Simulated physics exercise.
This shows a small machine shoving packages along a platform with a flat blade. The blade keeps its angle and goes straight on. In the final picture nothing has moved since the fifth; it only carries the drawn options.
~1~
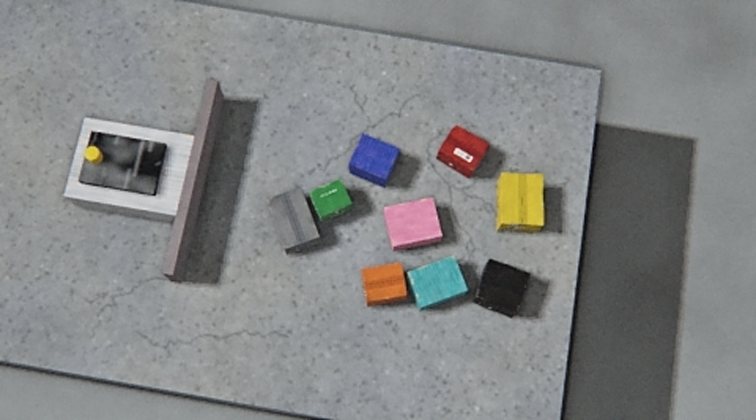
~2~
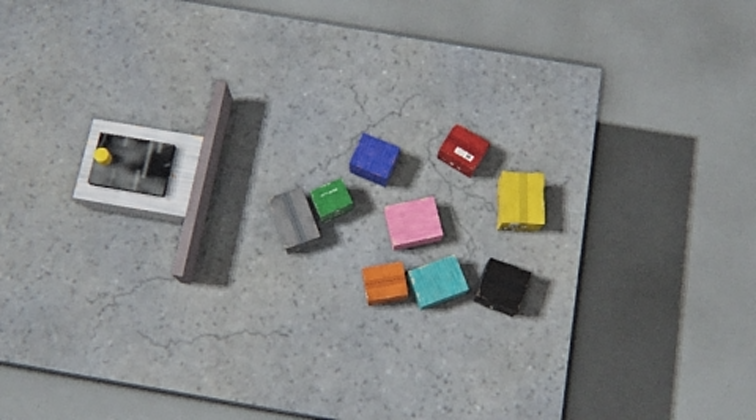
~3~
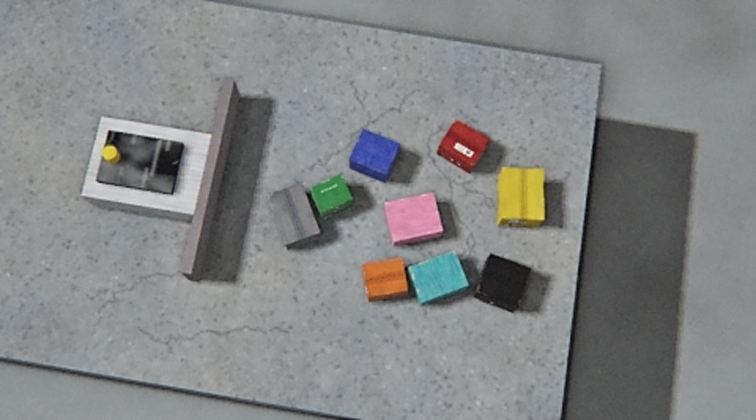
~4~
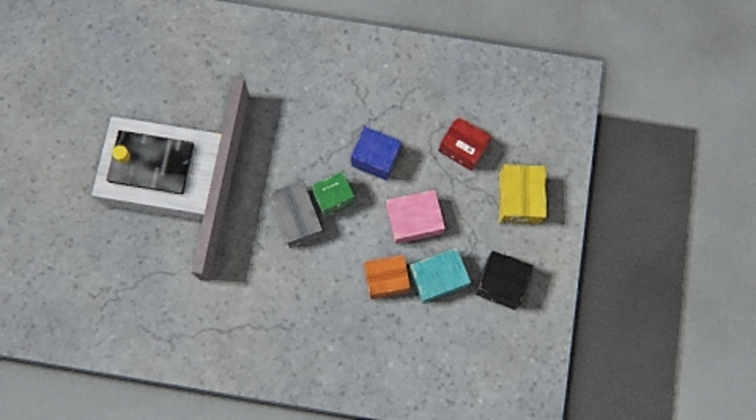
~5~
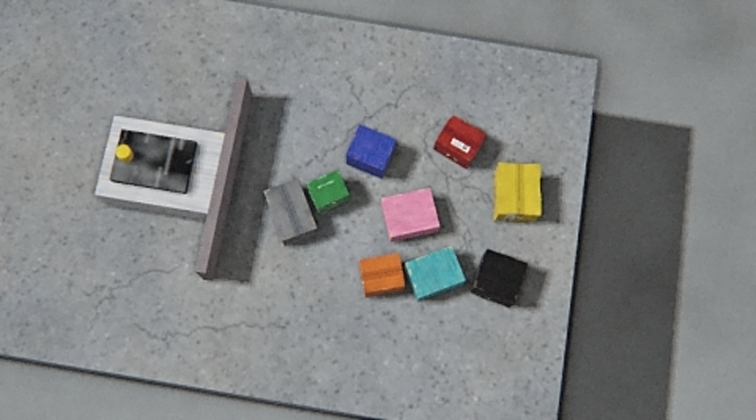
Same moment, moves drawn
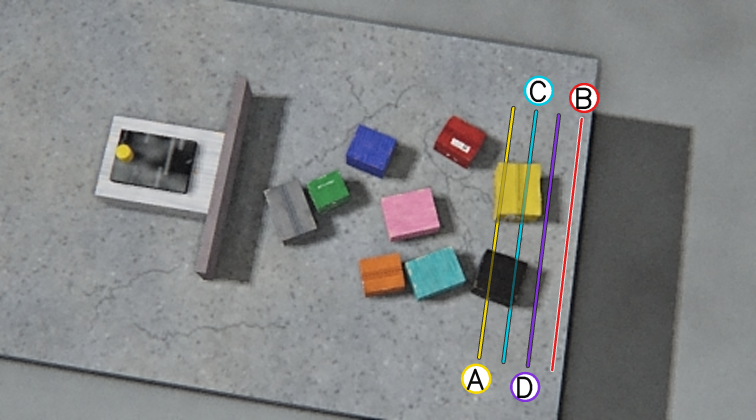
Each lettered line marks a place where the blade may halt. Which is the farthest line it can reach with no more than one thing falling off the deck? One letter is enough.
As far as mark A.
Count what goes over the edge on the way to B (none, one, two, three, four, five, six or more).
In all, six or more.
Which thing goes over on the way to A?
The black parcel.
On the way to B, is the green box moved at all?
Yes.
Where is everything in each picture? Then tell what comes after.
In the first frame, turquoise crate (436, 284); grey parcel (294, 221); blue crate (374, 161).
In the second frame, robot (138, 165); orange parcel (385, 284).
In the third frame, robot (147, 163); green box (332, 197).
In the fourth frame, robot (157, 163); red parcel (465, 144).
In the fifth frame, robot (160, 162); turquoise crate (434, 274); grey parcel (291, 213); blue crate (371, 152).
On the copy, A at (497, 229); B at (567, 240); C at (520, 233); D at (544, 236).
On A. First, robot (258, 178); grey parcel (339, 233); green box (363, 190).
Then, robot (357, 194); black parcel (561, 287); turquoise crate (514, 290).
Finally, robot (435, 207); black parcel over the edge; yellow parcel (579, 186); one fallen.
By contrast, B drops nine; C drops three; D drops four.
